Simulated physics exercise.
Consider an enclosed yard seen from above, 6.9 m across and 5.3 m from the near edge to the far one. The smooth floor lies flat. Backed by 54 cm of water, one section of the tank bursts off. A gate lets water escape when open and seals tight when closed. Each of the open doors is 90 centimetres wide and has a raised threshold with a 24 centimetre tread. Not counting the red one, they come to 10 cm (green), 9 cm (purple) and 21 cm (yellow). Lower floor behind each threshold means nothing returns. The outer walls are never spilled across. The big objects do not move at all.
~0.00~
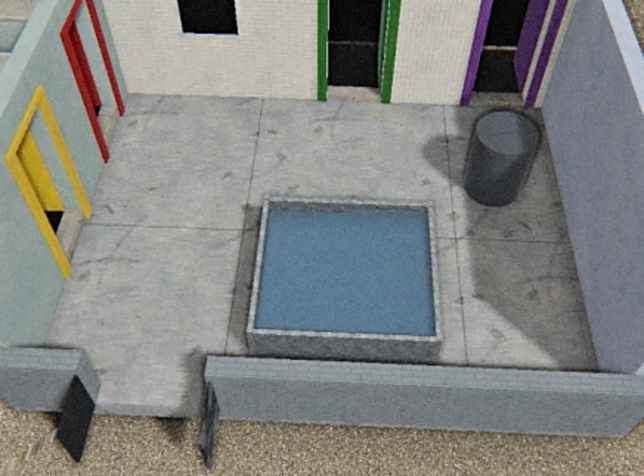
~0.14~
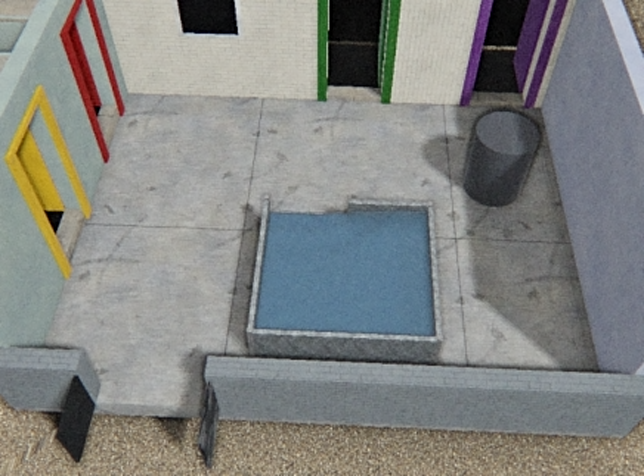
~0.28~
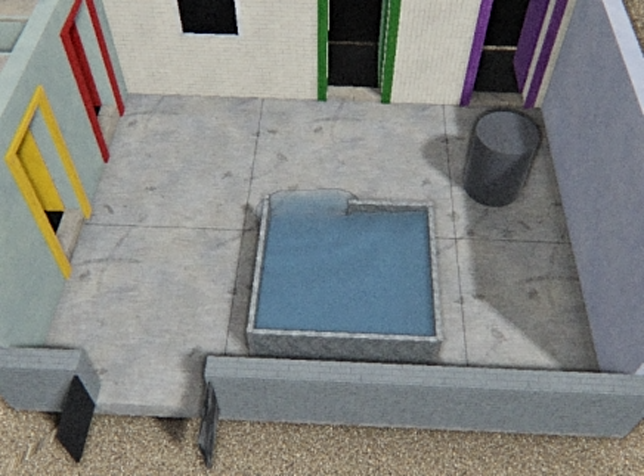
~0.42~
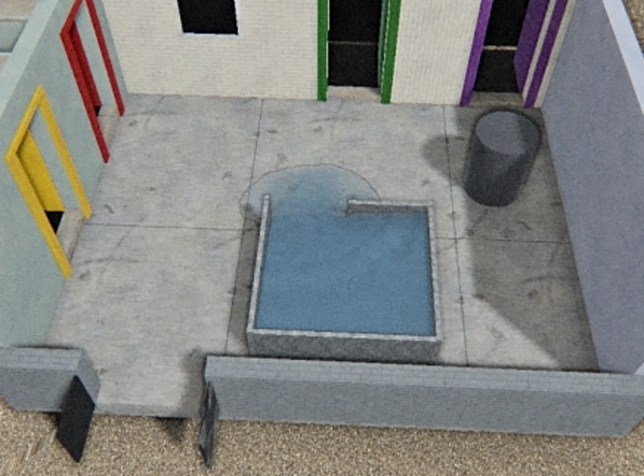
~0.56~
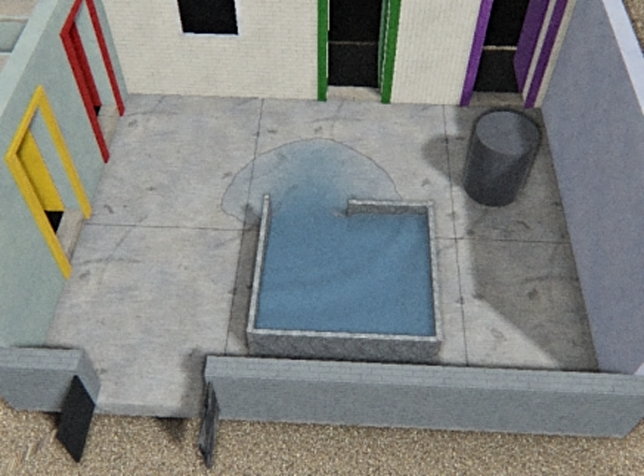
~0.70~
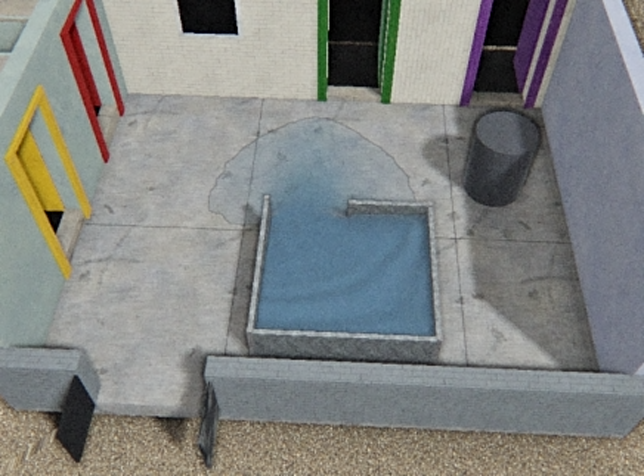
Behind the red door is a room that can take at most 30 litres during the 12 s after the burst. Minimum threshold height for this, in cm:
12 cm, roughly.
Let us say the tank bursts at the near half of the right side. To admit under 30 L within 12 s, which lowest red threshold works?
Roughly 6.5 cm.
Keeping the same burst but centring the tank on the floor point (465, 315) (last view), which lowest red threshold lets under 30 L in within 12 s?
Then it needs to be around 10.5 cm high.
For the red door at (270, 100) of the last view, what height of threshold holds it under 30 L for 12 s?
Something near 18 cm.
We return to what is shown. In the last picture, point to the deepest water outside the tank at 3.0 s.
Around (128, 96).
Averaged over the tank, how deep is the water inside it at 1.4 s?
About 40 cm.
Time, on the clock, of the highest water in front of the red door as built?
Roughly 3.0 s.
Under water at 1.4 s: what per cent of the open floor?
Wet share: Near 25 %.
After 1.4 s water covers 25 % of the floor, deepest (30 cm) near (300, 218); it has not reached the red door.
After 3.0 s water covers 40 % of the floor, deepest (29 cm) near (128, 96); 19 cm at the red door, 0 litres in over its 25 cm threshold.
After 12.0 s water covers 100 % of the floor, deepest (10 cm) near (241, 390); 6 cm at the red door, 0 litres in over its 25 cm threshold.
At the red door as built, the water arrived by 2.3 s and peaked near 19 cm at 3.0 s.
Run again over the same 12 s with other heights there, 54 litres in over 10 cm, 16 litres over 14 cm. The limit of 30 litres is kept from about 12 cm up.
